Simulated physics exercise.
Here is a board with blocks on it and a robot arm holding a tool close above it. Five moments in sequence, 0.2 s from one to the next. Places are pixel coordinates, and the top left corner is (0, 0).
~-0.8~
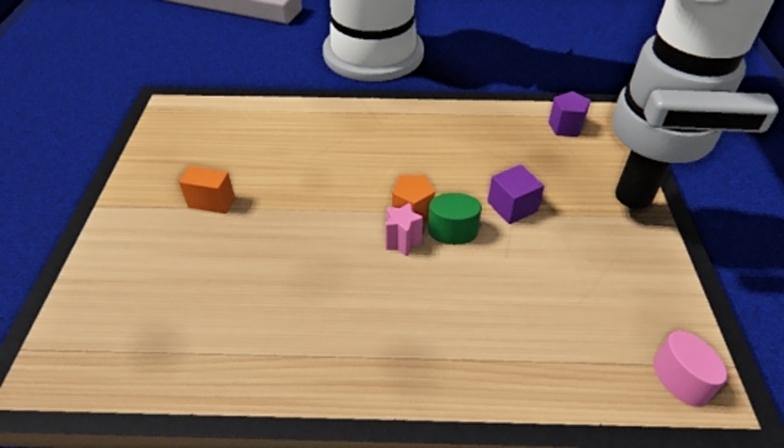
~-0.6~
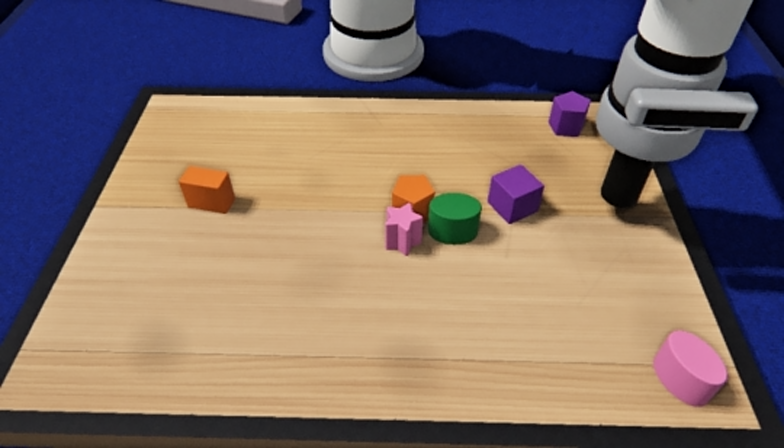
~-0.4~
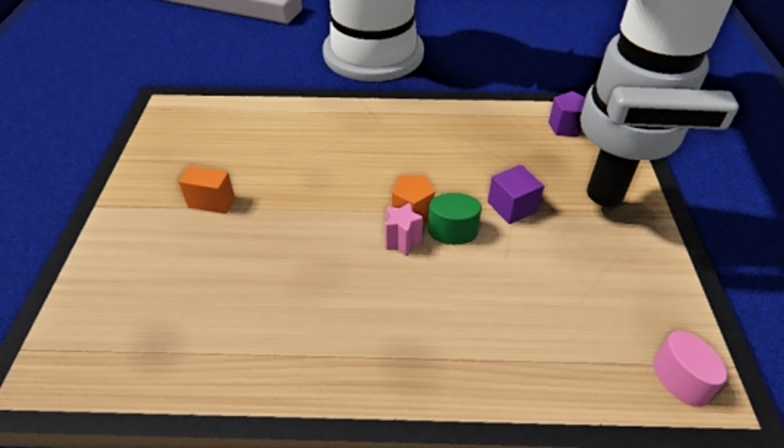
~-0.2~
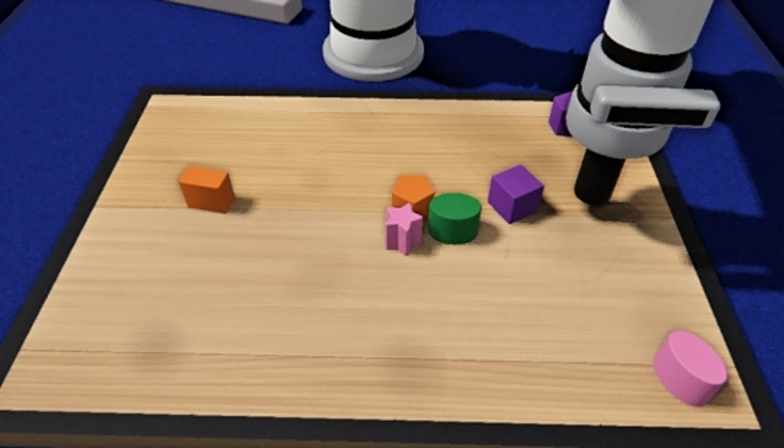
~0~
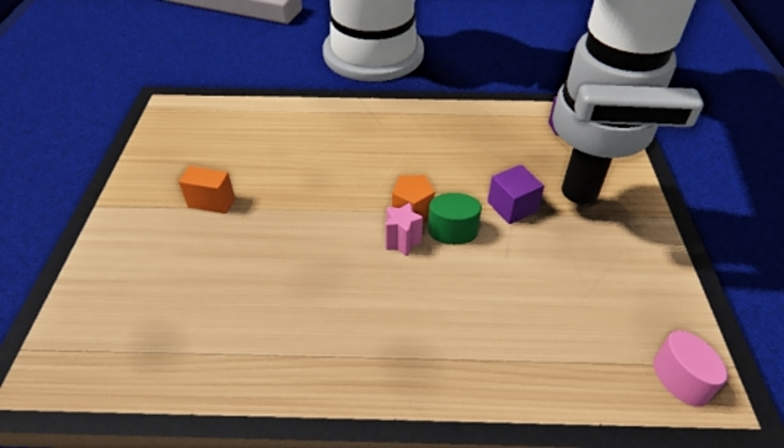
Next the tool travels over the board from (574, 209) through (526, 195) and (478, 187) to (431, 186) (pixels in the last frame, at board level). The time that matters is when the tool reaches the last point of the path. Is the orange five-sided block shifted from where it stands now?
That would be a no.
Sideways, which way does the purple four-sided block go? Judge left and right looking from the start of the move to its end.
Over to the left.
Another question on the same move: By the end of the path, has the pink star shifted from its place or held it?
It keeps its position.
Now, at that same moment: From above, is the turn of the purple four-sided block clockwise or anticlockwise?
It turns counter-clockwise.
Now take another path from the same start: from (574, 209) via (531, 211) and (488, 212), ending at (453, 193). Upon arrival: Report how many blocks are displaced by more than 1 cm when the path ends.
I foresee one block being moved.
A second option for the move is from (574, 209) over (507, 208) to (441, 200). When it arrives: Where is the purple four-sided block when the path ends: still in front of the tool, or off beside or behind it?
The purple four-sided block stays in front.
What follows on the original path. One third of the way, tool at (528, 179); purple four-sided block at (499, 180).
Two thirds of the way, tool at (479, 172); green elliptical block at (450, 210); purple four-sided block at (466, 185), turned 50° anticlockwise.
At the end, tool at (432, 171); pink star in place; orange five-sided block in place; green elliptical block at (449, 213); purple four-sided block at (461, 186), turned 60° anticlockwise.
